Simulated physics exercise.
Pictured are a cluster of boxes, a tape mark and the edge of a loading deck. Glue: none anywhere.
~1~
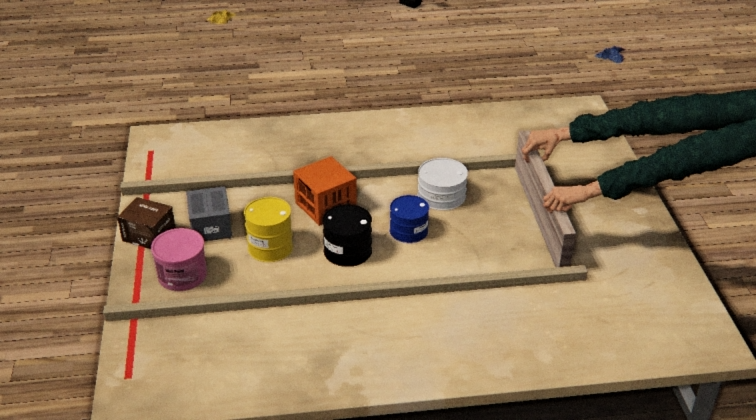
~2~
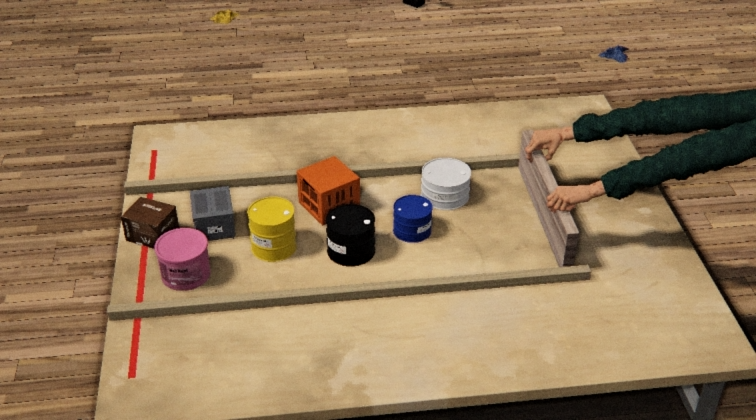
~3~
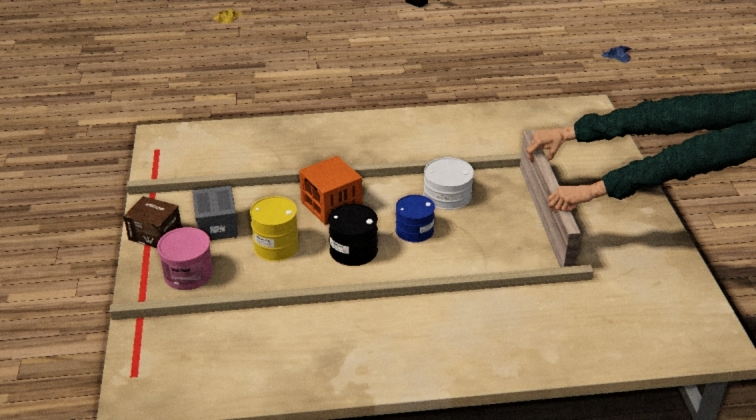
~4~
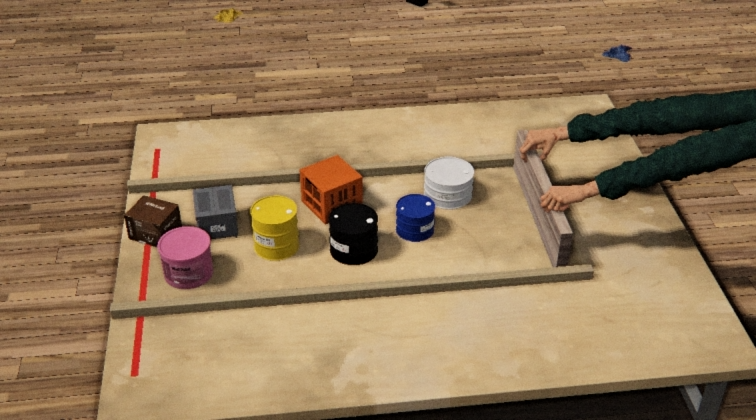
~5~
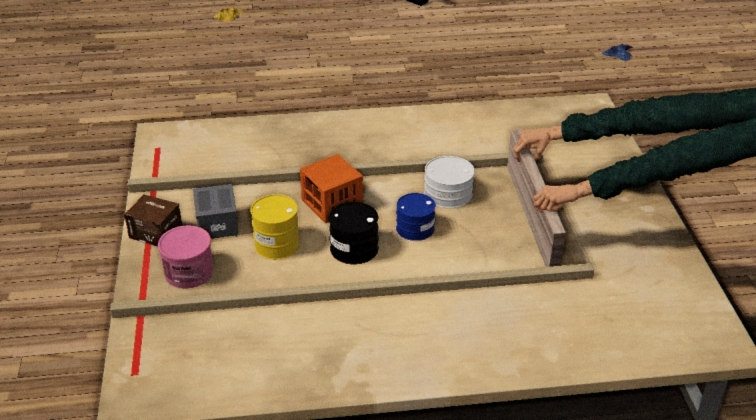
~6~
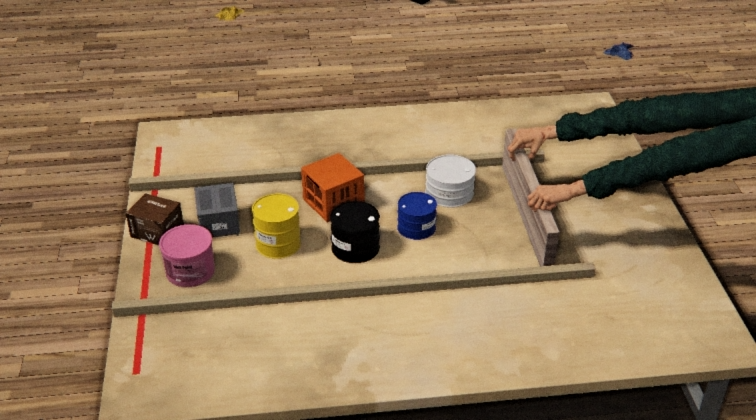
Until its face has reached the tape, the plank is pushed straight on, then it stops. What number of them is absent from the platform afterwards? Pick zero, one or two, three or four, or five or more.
Five or more of them.
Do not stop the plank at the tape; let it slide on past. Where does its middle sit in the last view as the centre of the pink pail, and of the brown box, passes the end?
(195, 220) and then (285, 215), give or take.
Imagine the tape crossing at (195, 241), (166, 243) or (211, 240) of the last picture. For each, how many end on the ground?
The counts: 3, 5 and 2.
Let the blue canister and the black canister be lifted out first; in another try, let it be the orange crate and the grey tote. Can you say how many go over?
You'd see 3 fallen, and 3 in the other try.
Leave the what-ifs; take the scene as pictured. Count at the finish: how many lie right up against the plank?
3 touch it.
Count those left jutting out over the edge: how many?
The total comes out at 3.
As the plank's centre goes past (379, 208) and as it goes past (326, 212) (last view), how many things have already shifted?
The counts are 4 and 6.
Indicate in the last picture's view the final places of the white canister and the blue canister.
Taking them in turn, first comes (126, 203), then (128, 230).
Soon after, none off yet; brown box at rest near (155, 220); pink pail at rest near (188, 256); grey tote at rest near (217, 211).
Then, none off yet; brown box moved about its own width near (119, 228); pink pail moving near (186, 257); grey tote moved about its own width near (169, 223).
By the end, the number that fall off is five or more; fallen, orange crate, yellow canister, grey tote, pink pail and brown box.
